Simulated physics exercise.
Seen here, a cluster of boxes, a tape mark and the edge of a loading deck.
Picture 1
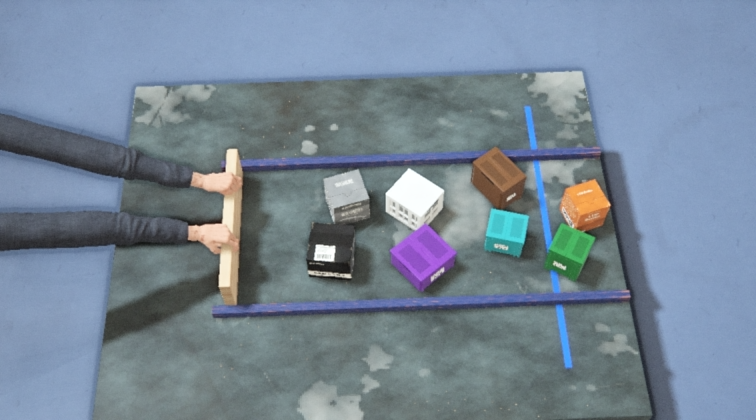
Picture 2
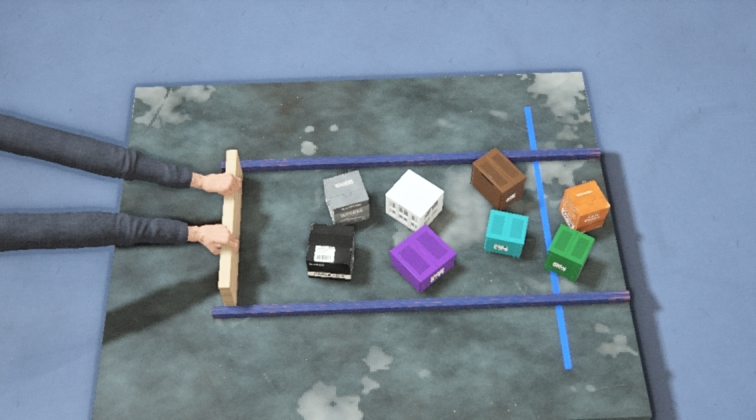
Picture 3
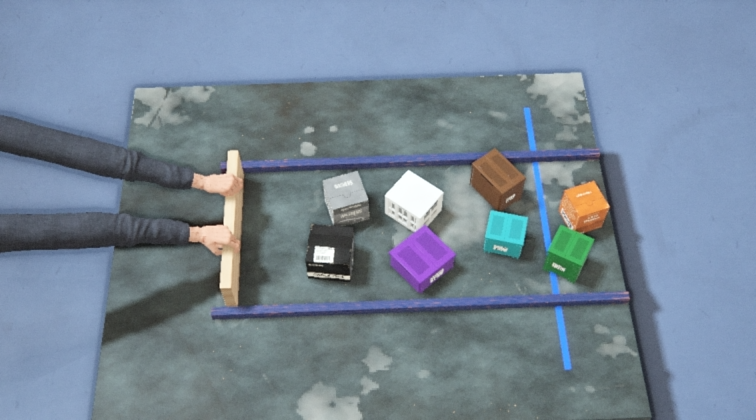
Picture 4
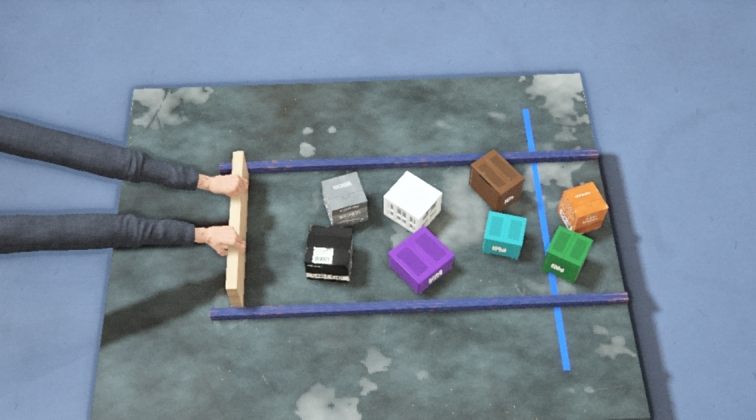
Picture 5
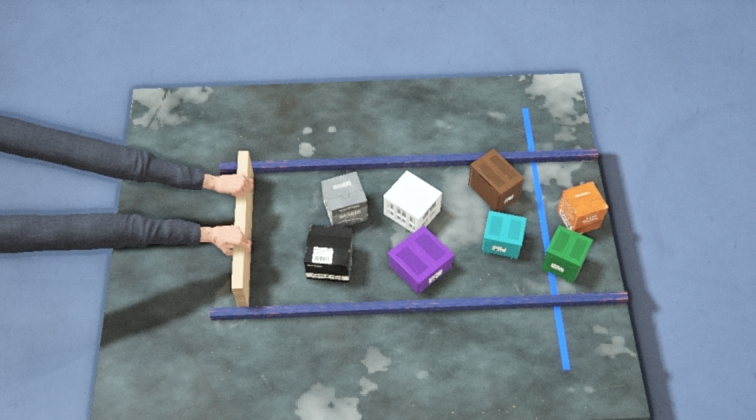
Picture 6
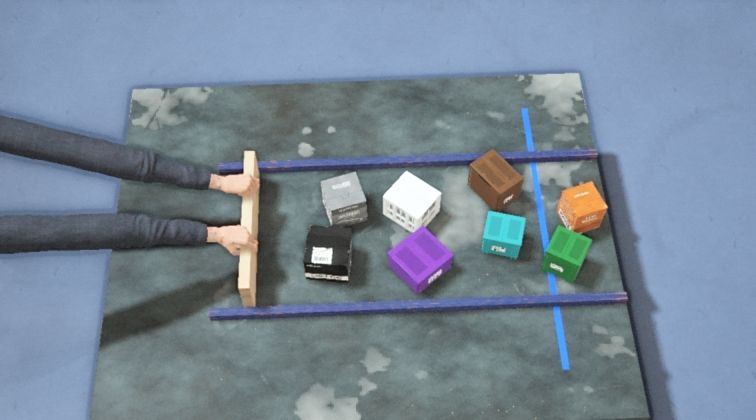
In this clip, two hands hold a wooden plank between two dark rails on a mottled board and slide it slightly right toward eight colored boxes, which stay almost still, with some near or across a blue tape line.
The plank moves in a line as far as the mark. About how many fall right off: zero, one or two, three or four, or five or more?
Here the number that fall off is three or four.
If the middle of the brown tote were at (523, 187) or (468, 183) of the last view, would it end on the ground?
In that order, it drops off; holds on.
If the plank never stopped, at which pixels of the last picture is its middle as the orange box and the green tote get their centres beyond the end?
For the orange box at (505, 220), for the green tote at (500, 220).
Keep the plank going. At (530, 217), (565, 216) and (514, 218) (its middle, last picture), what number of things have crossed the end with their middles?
The counts: 3, 5 and 2.
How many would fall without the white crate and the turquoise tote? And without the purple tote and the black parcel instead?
The counts: 1 and 1.
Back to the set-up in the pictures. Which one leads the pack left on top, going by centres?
Foremost is the purple tote.
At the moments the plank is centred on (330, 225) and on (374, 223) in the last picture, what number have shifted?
The counts are 2 and 4.
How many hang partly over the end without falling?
2 of them.
A little later, none off yet; orange box at rest near (581, 209); green tote at rest near (566, 255); turquoise tote at rest near (503, 235).
Next, none off yet; orange box at rest near (581, 209); green tote shifted a little near (572, 255); turquoise tote shifted about its own width near (546, 227).
When it is over, the number that fall off is three or four; down, turquoise tote, green tote and orange box.
